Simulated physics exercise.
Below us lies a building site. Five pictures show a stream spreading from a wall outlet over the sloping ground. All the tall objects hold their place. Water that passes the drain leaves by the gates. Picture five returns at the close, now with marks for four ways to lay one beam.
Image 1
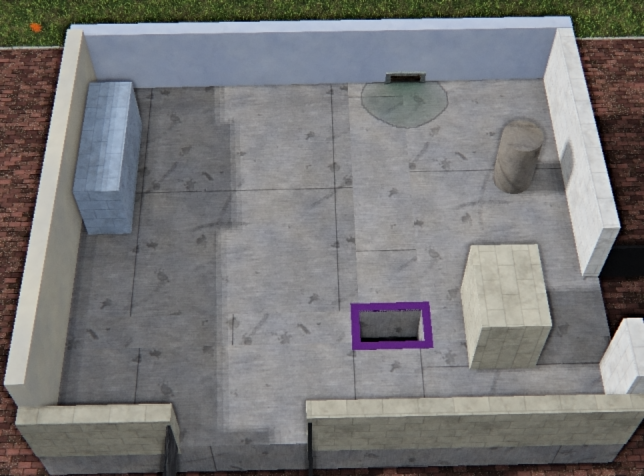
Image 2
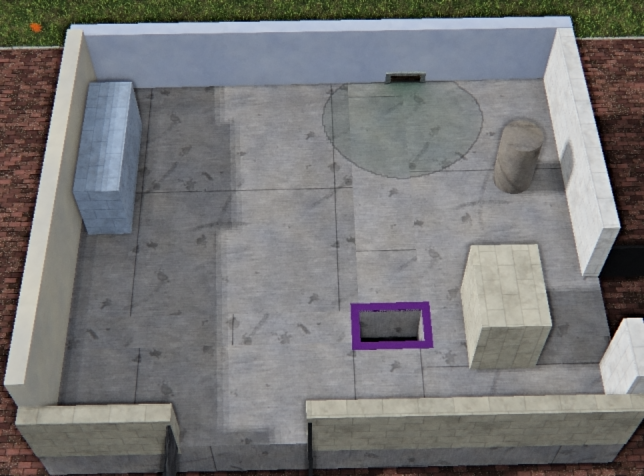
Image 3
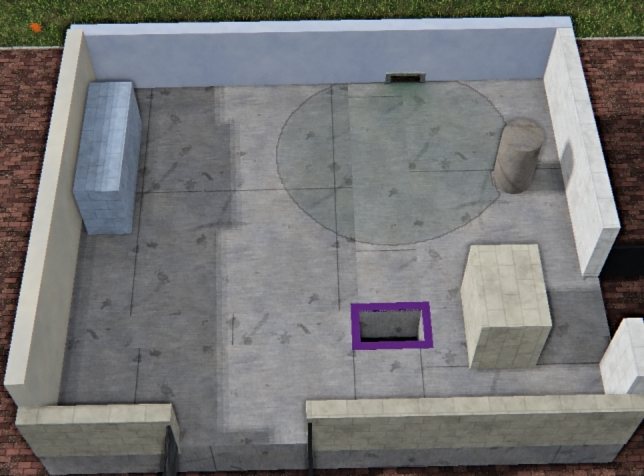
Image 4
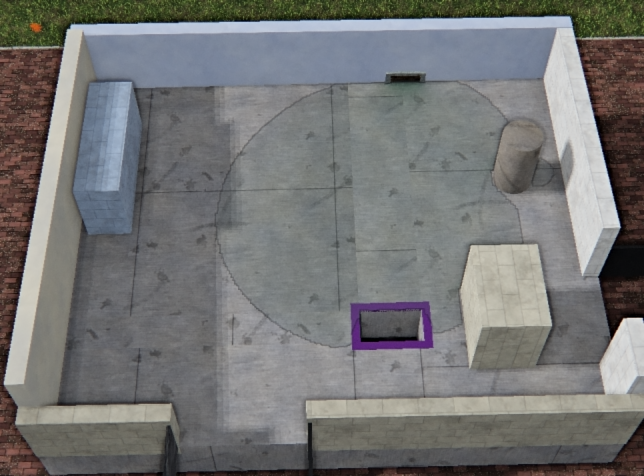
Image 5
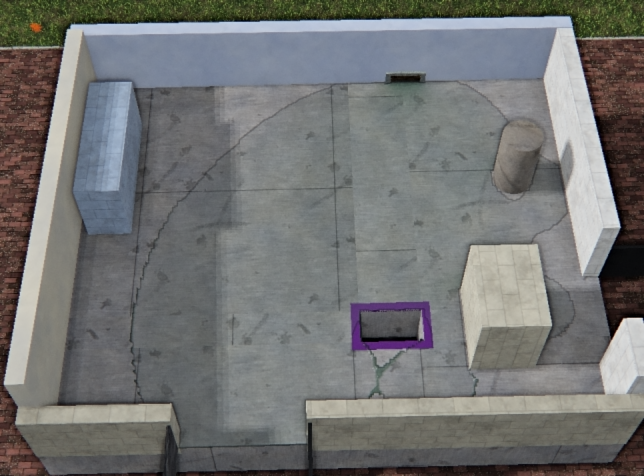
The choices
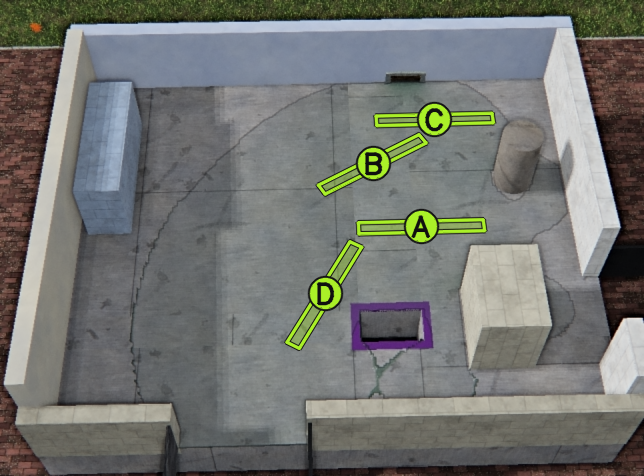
On a walled building site, water spreads from a wall opening and reaches the purple-rimmed pit.
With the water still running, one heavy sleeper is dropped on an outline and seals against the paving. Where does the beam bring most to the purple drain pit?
Place D does it best.
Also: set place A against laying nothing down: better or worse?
Place A is worse.
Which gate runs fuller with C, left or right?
The left gate.
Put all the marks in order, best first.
The order is D, B, C, A.
On the marked copy, A from (358, 228) to (483, 225); B from (321, 189) to (422, 138); C from (376, 120) to (492, 117); D from (293, 345) to (355, 244).
Choosing A, about 5 % of the stream goes into the purple drain pit, about 94 % out by the gates.
Choosing B, about 24 % of the stream goes into the purple drain pit, about 76 % out by the gates.
Choosing C, about 13 % of the stream goes into the purple drain pit, about 86 % out by the gates.
Choosing D, about 36 % of the stream goes into the purple drain pit, about 63 % out by the gates.
